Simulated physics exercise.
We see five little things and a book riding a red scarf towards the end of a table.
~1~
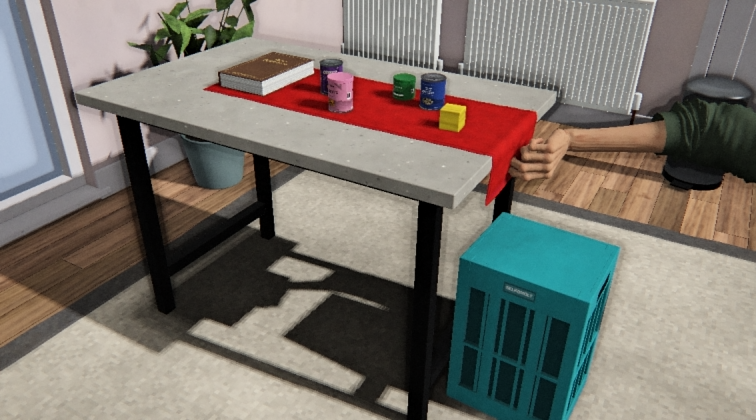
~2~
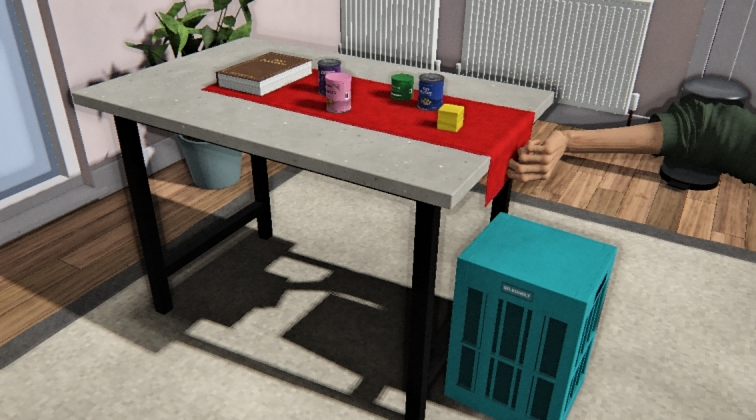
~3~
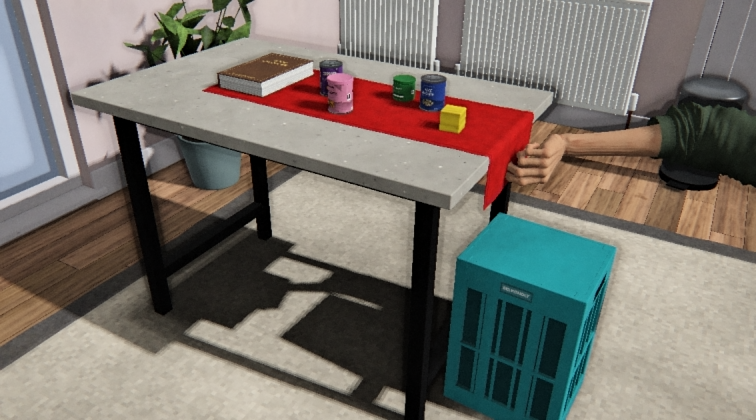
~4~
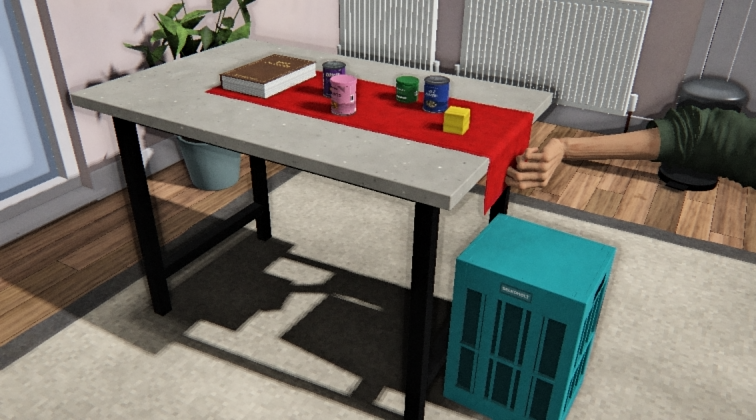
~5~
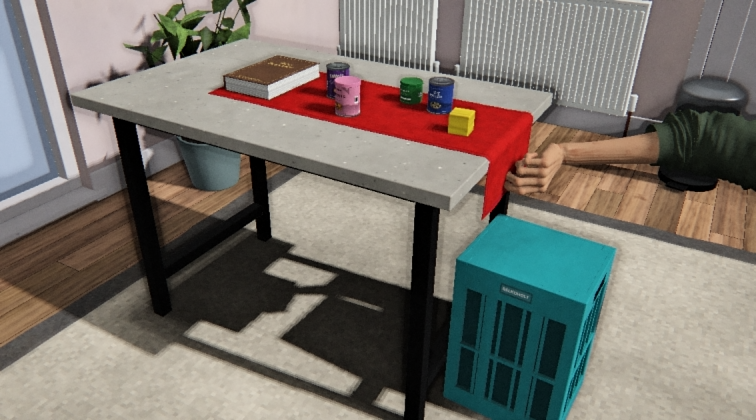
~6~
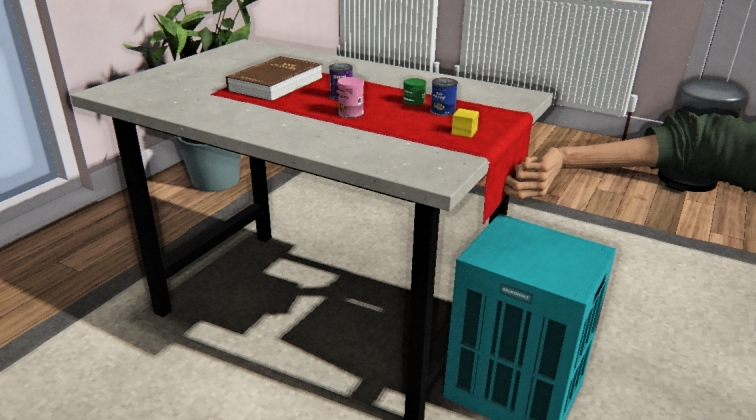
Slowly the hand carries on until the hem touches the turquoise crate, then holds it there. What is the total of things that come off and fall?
The total is one.
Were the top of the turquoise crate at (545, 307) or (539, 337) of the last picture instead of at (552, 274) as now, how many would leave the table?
The count comes out 2 and 3.
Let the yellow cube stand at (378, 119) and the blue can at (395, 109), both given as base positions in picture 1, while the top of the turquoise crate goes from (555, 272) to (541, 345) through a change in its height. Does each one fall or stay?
As for the yellow cube, it leaves the top; as for the blue can, it leaves the top.
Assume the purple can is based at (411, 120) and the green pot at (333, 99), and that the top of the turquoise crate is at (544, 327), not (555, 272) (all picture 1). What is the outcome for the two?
Observed: Purple can departs; green pot remains seated.
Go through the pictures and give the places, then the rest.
The first picture shows hem (486, 206); yellow cube (453, 108); blue can (434, 77); green pot (405, 77); pink can (340, 76); purple can (331, 62); top of the crate (555, 272).
The second picture shows hem (485, 207); yellow cube (451, 108).
The third picture shows hem (483, 210); blue can (434, 78).
The fourth picture shows hem (484, 215); green pot (408, 79); top of the crate (552, 273).
The fifth picture shows hem (481, 220); pink can (348, 80).
The sixth picture shows hem (483, 224); yellow cube (466, 113); blue can (445, 81); green pot (415, 81); pink can (351, 81); purple can (341, 67).
Early on, hem on the crate; yellow cube gone.
Finally, hem on the crate; yellow cube gone. It carries off one.
